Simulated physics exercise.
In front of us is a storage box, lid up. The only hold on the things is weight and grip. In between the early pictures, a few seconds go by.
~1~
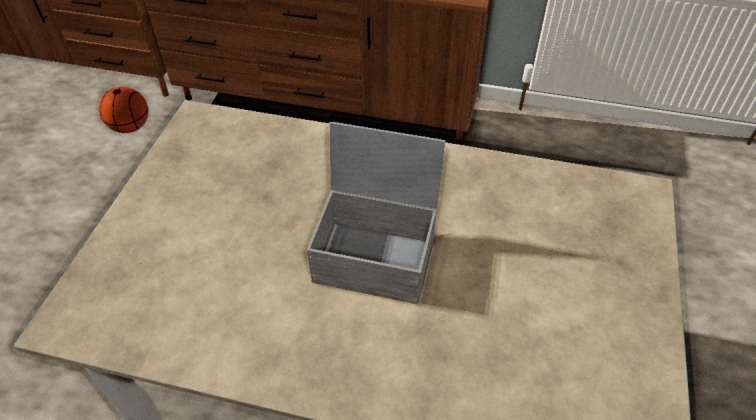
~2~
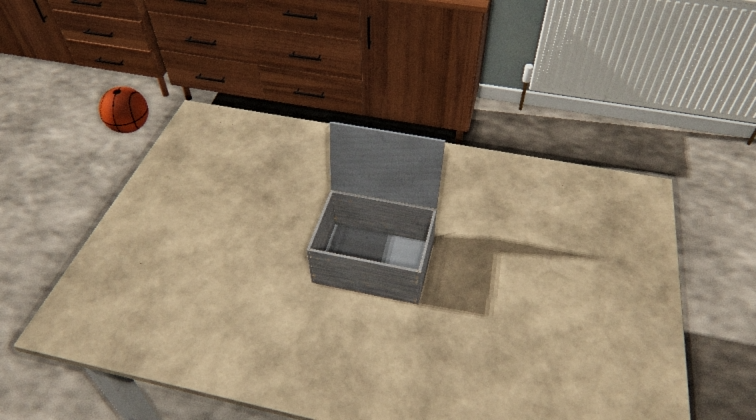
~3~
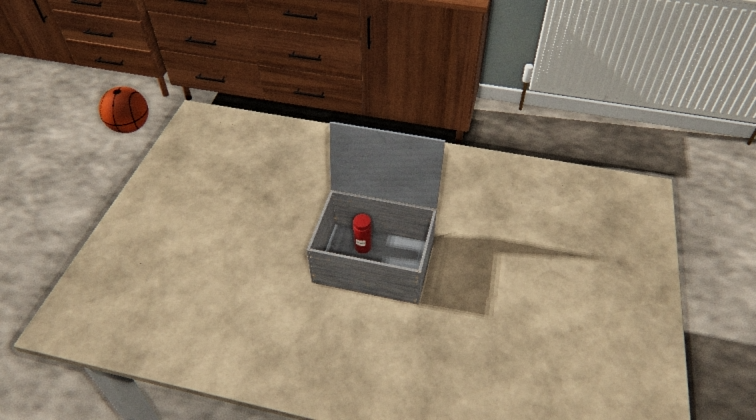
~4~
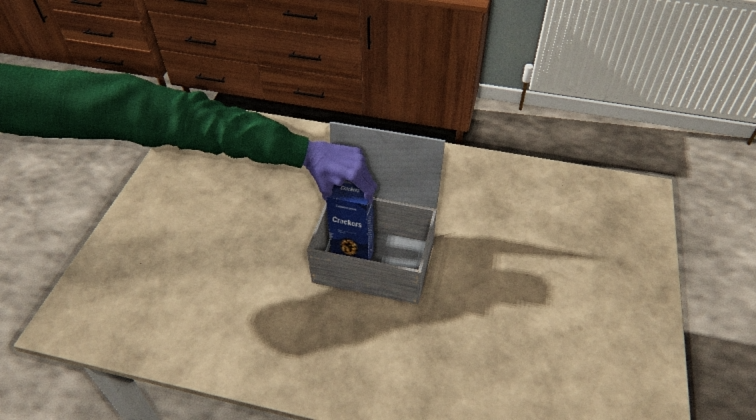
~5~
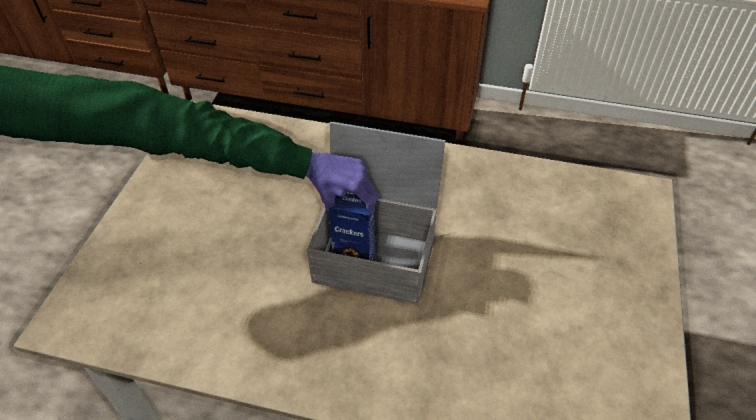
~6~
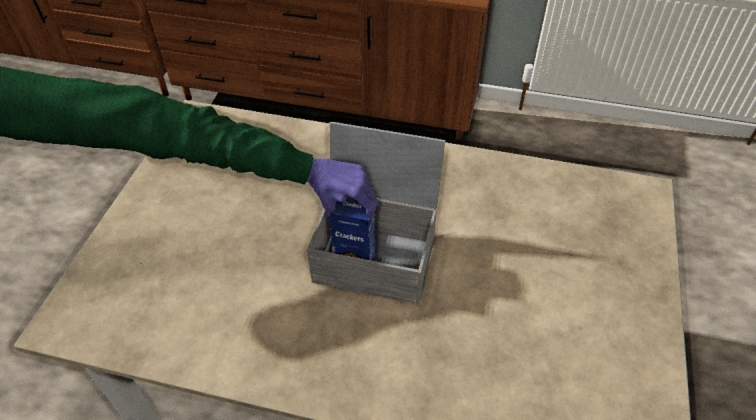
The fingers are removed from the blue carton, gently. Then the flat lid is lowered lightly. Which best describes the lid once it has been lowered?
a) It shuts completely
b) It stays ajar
b, it stays ajar.
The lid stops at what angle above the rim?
Near 45°.
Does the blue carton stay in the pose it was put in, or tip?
Result: It remains as it was set.
Then, 1.40 s later than the last frame, lid 72° above the rim.
Then, 2.70 s later than the last frame, lid 45° above the rim.
When it is over, lid 46° above the rim; both as before. End places, in pixels of the last picture, blue carton near (354, 238).
